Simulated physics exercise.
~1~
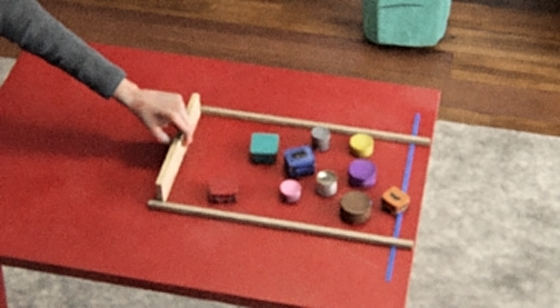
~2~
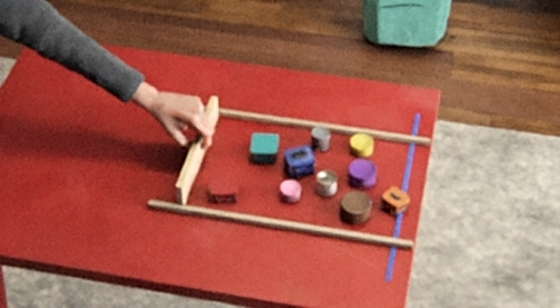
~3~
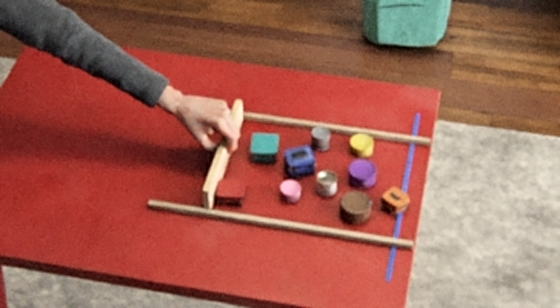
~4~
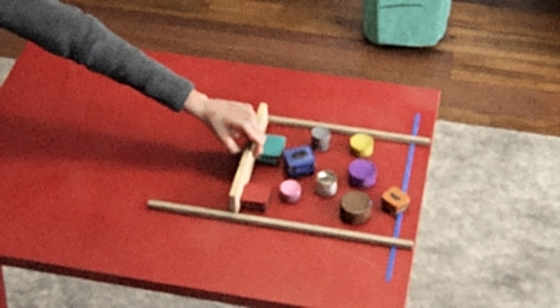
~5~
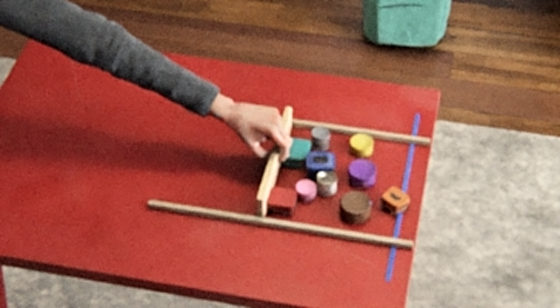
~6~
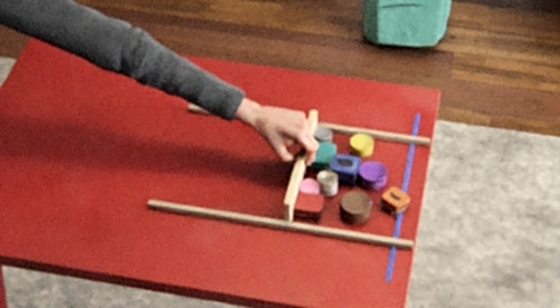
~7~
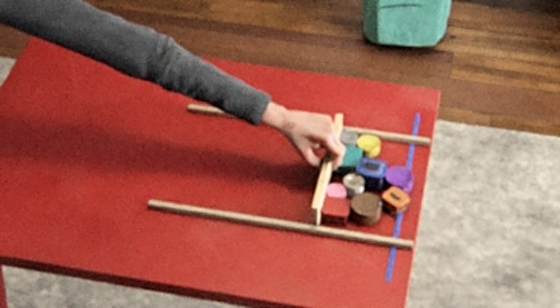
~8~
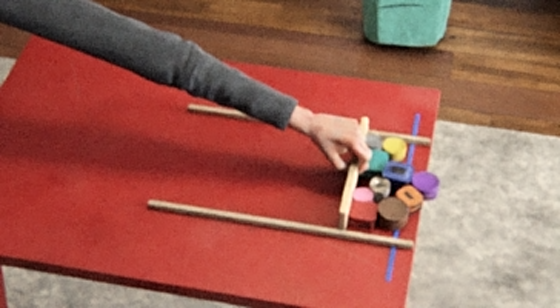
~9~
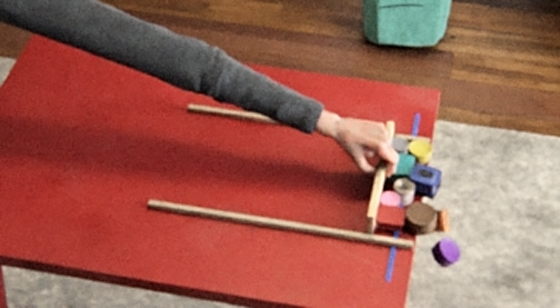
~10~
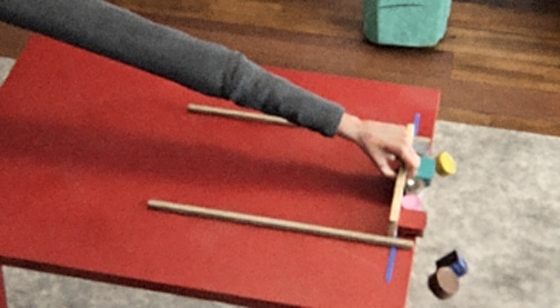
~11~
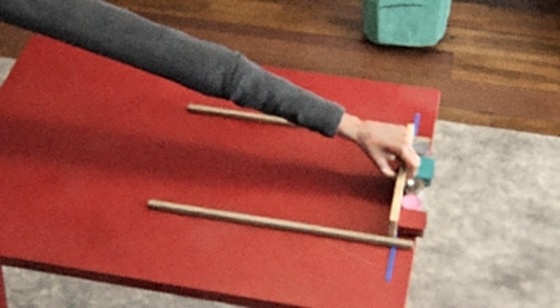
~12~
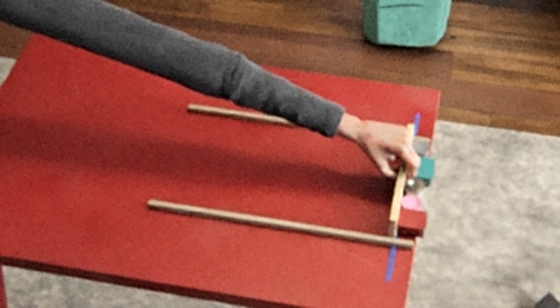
A hand in a grey sleeve holds an upright wooden board at the left of ten small scattered objects on a red table, seen from above at an angle. Two wooden rails flank the objects, with blue tape near the right edge. The board slides right, gathering the red and teal pieces, then the blue case and the rest into a crowded cluster. The purple tub drops off first, followed by the orange case, brown lid, blue case and yellow tub. The board stops at the tape, with teal, pink and red pieces still at the edge.
